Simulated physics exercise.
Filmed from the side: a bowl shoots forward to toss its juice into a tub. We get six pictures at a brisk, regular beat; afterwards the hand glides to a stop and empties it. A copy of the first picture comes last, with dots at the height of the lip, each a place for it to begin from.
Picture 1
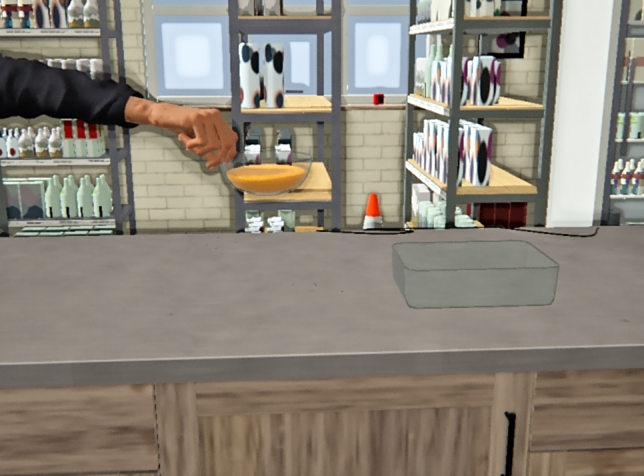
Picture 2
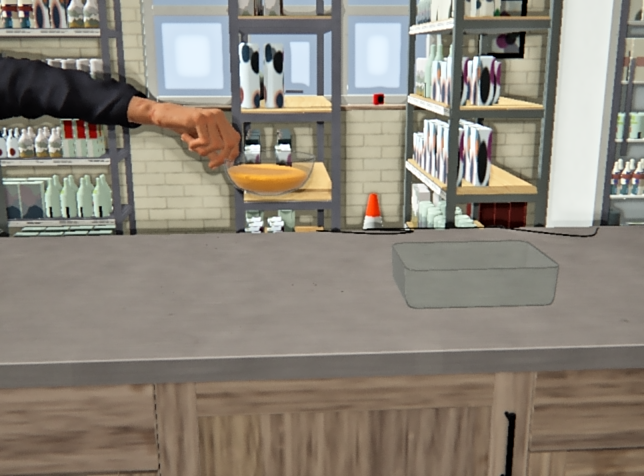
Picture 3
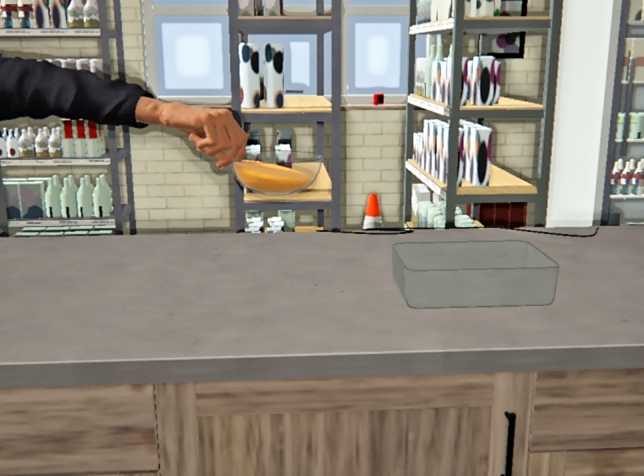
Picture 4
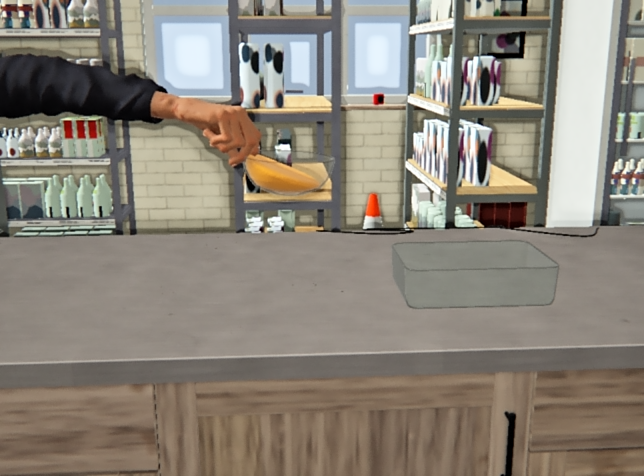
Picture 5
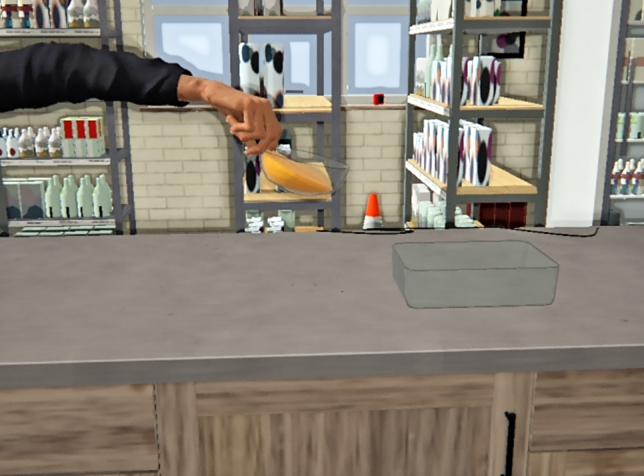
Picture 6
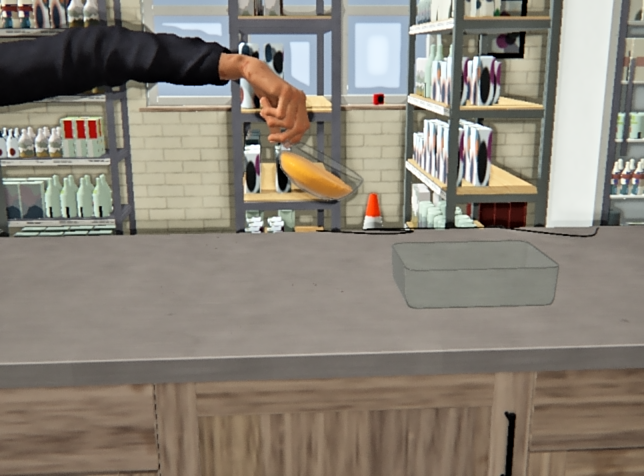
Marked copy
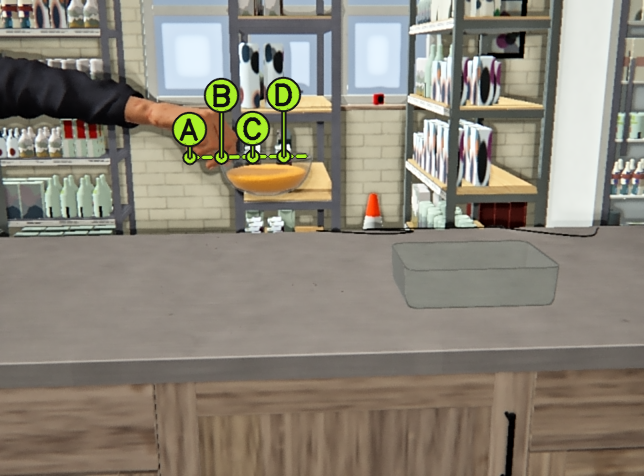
A hand holding a clear bowl of orange juice moves to the right above a grey counter, slowly at first, then faster, tilting the bowl's right side downward as it nears a see-through tub, the juice still inside.
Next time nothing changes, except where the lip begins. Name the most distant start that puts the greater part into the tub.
That is spot D.
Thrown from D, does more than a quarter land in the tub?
Yes, clearly.
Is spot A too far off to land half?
Yes, it does.
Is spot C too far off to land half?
Yes.
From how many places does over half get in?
One.
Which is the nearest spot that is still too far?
It is C.
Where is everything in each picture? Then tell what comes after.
Upright, lip at (310, 156); tub from (406, 308) to (553, 304); nothing has left yet.
Upright, lip at (313, 156); nothing has left yet.
Upright, lip at (320, 155); nothing has left yet.
Tipped about 3°, lip at (333, 158); nothing has left yet.
Tipped about 13°, lip at (348, 165); nothing has left yet.
Tipped about 29°, lip at (362, 178); nothing has left yet.
On the marked copy, A at (189, 157); B at (221, 157); C at (252, 156); D at (283, 156).
With A, about 0 % lands in the tub, 100 % falls short.
With B, about 0 % lands in the tub, 99 % falls short.
With C, about 26 % lands in the tub, 68 % falls short and 6 % goes beside or beyond.
With D, about 65 % lands in the tub, 22 % falls short and 13 % goes beside or beyond.
